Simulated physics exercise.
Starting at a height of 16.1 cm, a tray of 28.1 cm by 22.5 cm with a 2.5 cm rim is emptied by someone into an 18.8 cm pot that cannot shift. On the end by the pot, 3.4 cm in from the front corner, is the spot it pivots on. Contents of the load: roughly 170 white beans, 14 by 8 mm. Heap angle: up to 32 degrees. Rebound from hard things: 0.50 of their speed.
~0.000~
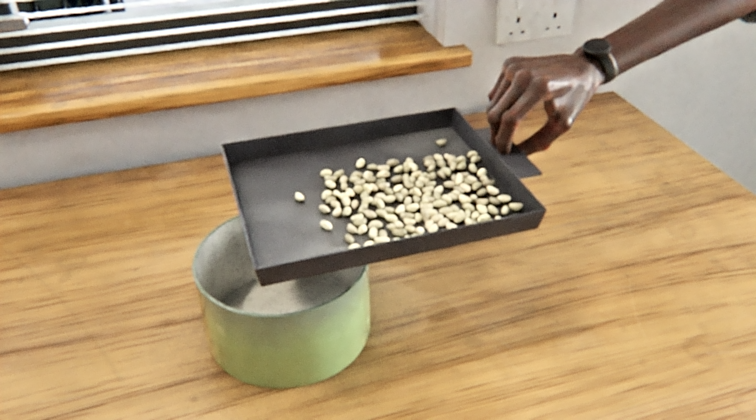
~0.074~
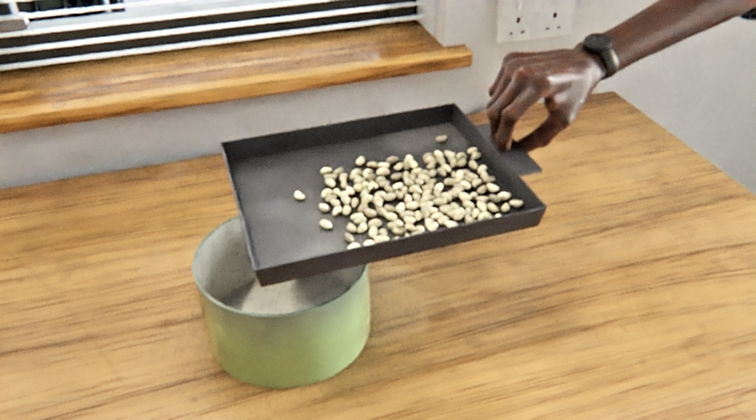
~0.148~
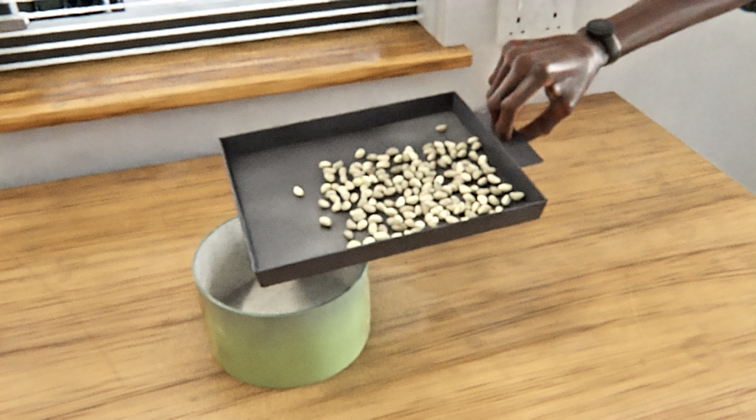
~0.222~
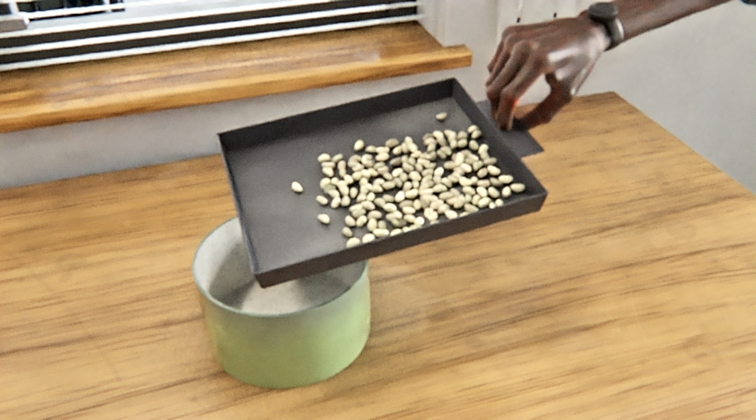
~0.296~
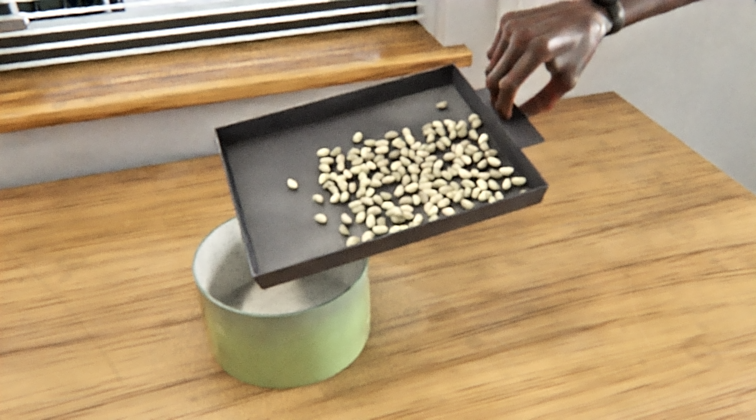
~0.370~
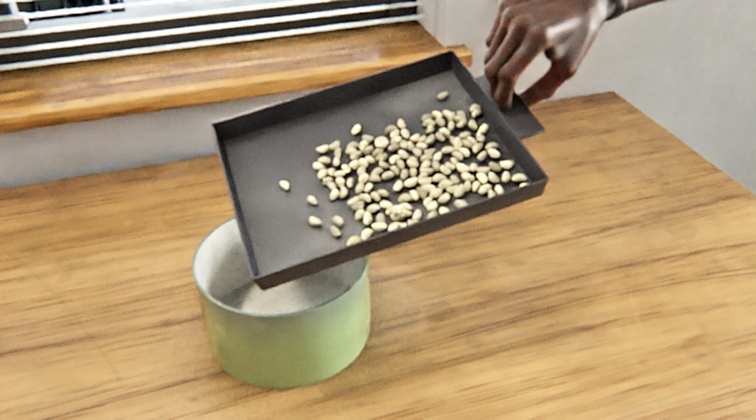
A dark tray of pale beans tilts gradually as a hand raises its right end.
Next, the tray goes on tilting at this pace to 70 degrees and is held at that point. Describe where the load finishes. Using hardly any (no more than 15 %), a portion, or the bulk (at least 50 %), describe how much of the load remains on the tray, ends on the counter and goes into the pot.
Tray: A portion, counter: The bulk, pot: Hardly any.
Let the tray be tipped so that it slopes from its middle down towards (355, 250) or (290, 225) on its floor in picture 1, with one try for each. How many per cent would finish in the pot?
Near 0 and 0 per cent, in that order.
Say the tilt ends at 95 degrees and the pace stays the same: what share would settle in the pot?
Share in the pot: Around 0 %.
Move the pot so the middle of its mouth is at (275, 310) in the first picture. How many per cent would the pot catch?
It would come to around 65 percent.
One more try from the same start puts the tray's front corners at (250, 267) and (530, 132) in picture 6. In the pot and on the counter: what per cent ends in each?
Pot 5 % / counter 10 %.
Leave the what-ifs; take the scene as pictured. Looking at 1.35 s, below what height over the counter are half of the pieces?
The halfway mark is near 20 cm.
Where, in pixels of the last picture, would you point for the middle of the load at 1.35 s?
My estimate is roughly (301, 236).
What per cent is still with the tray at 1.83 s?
I'd say close to 75 per cent.
Then, at 0.96 s, tilt 40 degrees; the tray holds 100 %, the pot 0 %.
Then, at 1.35 s, tilt 58 degrees; the tray holds 100 %, the pot 0 %.
After 1.83 s, tilt 70 degrees; the tray holds 75 %, the pot 0 %.
In the end, at 3.6 s, tray 40 %, counter 60 %, pot 0 %.
